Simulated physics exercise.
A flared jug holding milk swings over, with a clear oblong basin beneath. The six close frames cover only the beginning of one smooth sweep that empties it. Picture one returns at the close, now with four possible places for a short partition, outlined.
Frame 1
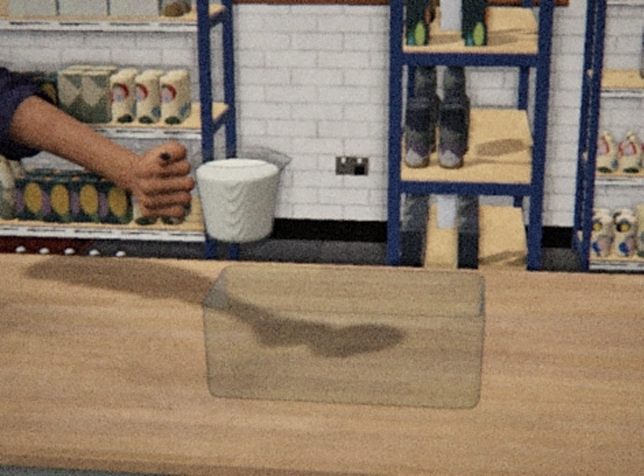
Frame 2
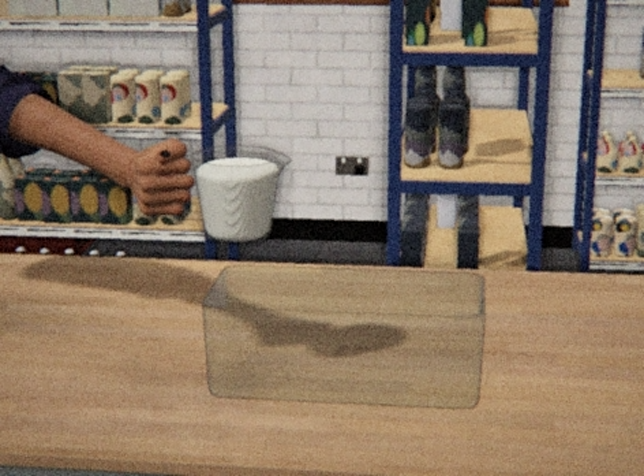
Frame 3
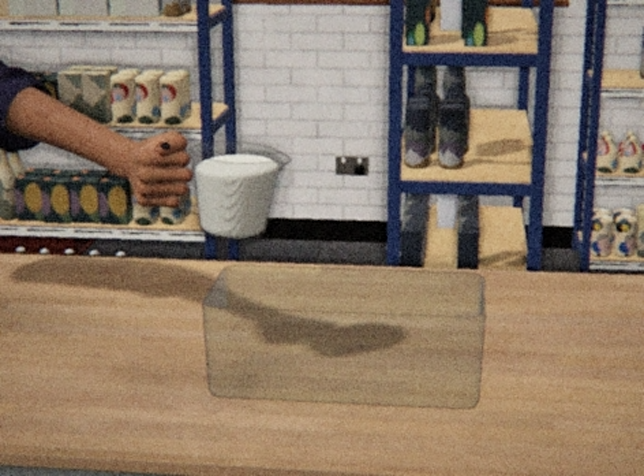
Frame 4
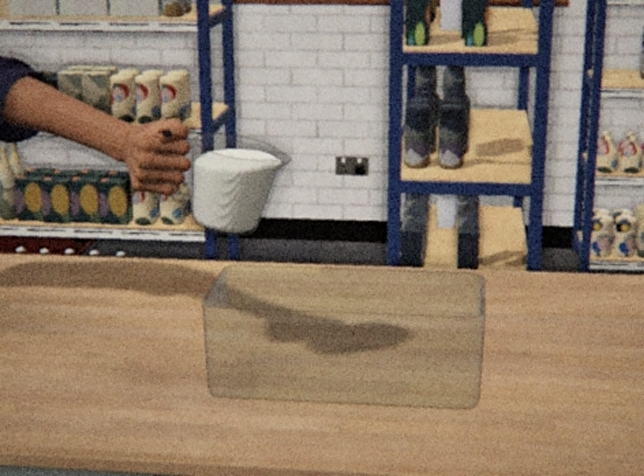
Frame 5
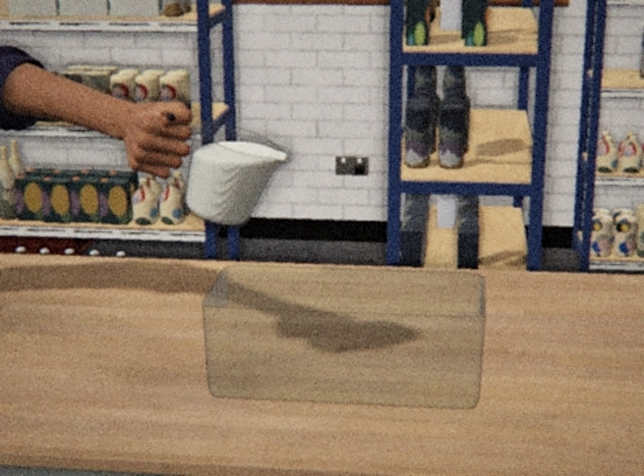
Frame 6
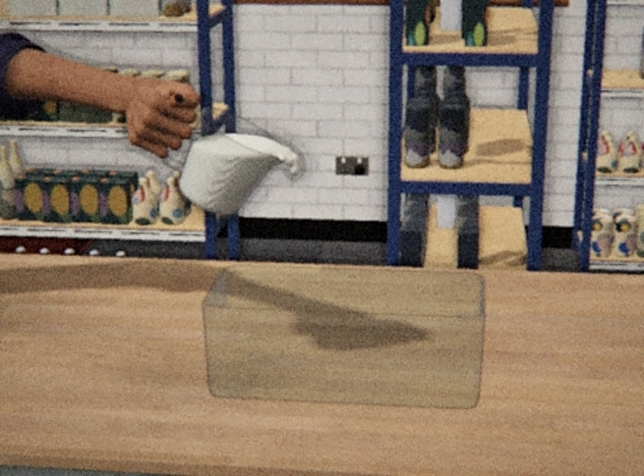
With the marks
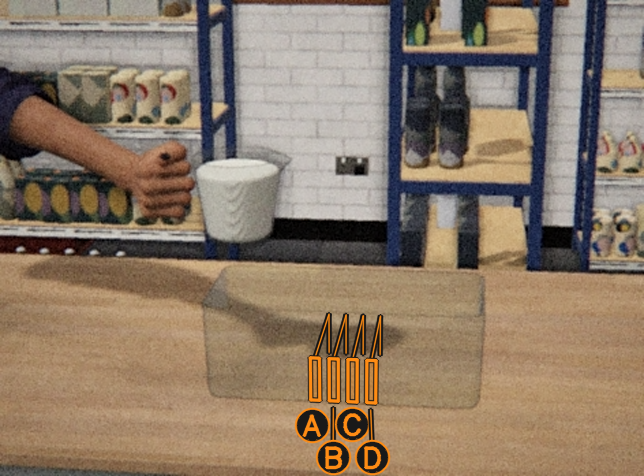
A hand held a flared jug of milk upright above a clear oblong basin on a wooden counter, then gradually tilted it to the right until milk came over the lip.
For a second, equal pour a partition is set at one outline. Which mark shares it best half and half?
D.
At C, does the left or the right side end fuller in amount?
The right one.
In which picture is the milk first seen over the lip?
Picture 6.
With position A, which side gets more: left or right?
More ends on the right.
On the marked copy, A at (314, 406); B at (333, 407); C at (352, 408); D at (370, 409).
Choosing A, about 3 % ends left of the wall and 95 % right of it.
Choosing B, about 4 % ends left of the wall and 95 % right of it.
Choosing C, about 12 % ends left of the wall and 86 % right of it.
Choosing D, about 49 % ends left of the wall and 49 % right of it.
